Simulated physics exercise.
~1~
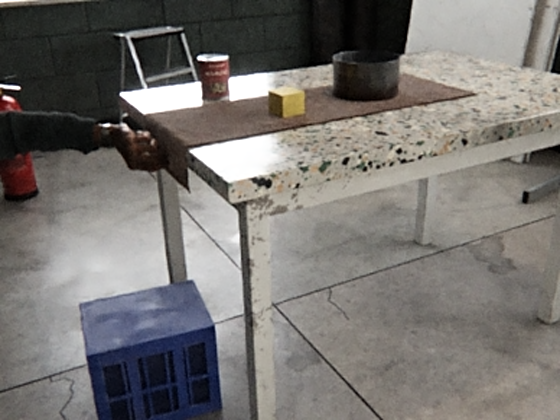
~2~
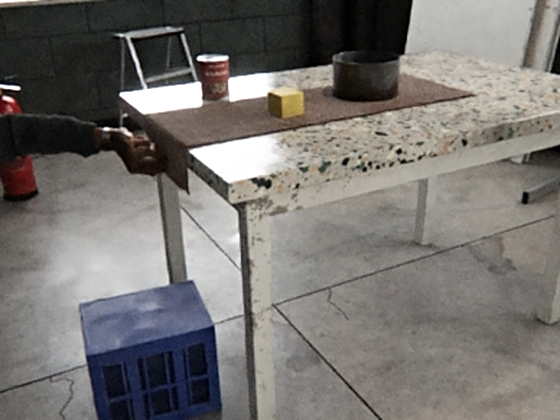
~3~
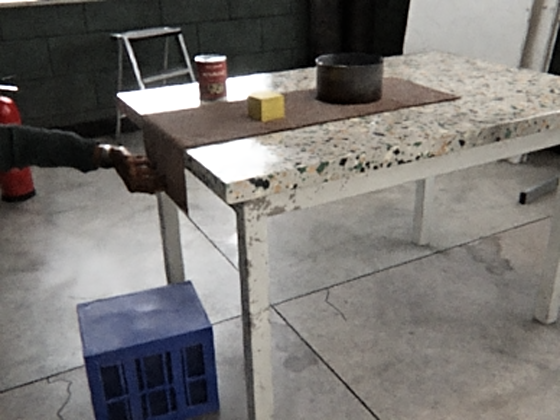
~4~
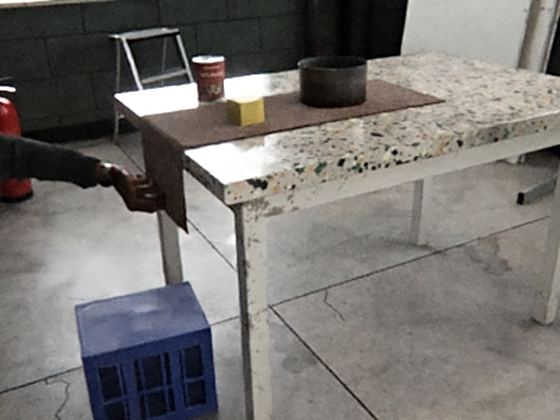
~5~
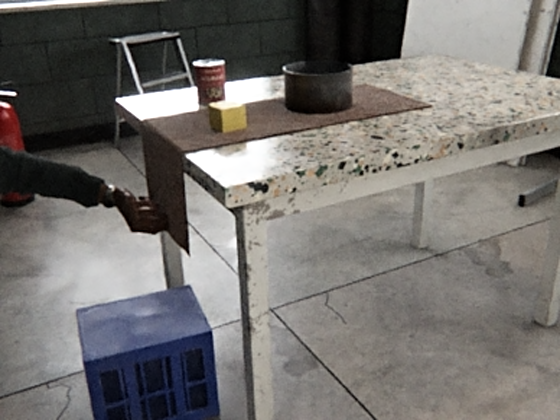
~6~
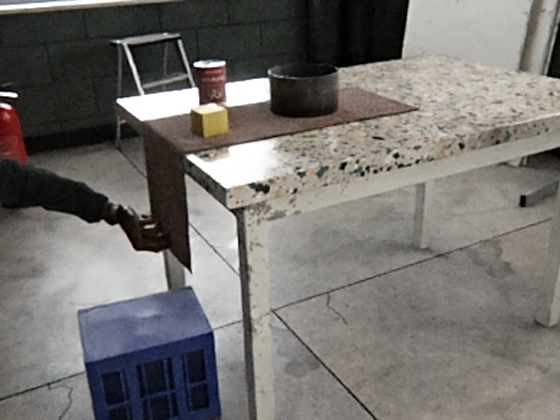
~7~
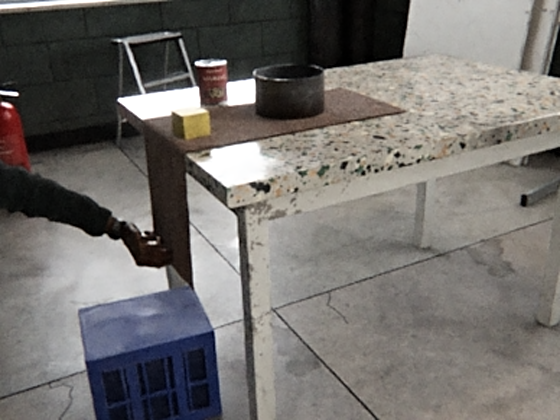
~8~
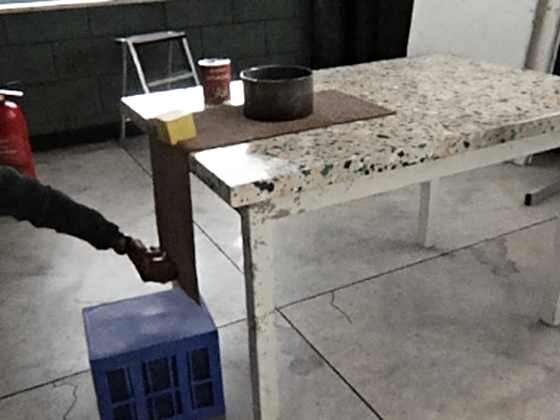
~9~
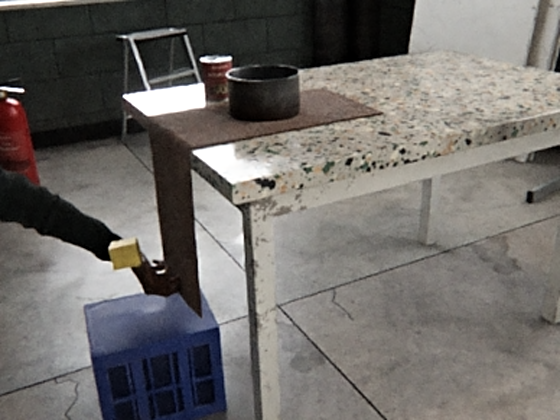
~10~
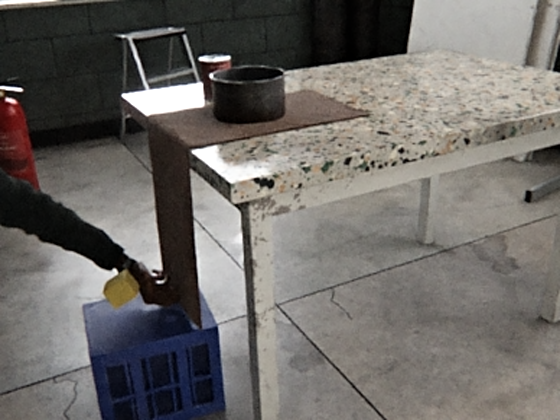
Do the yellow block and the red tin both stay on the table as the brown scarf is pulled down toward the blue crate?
No, only the red tin stays in its place on the table. The yellow block is carried along on the scarf and goes over the end.
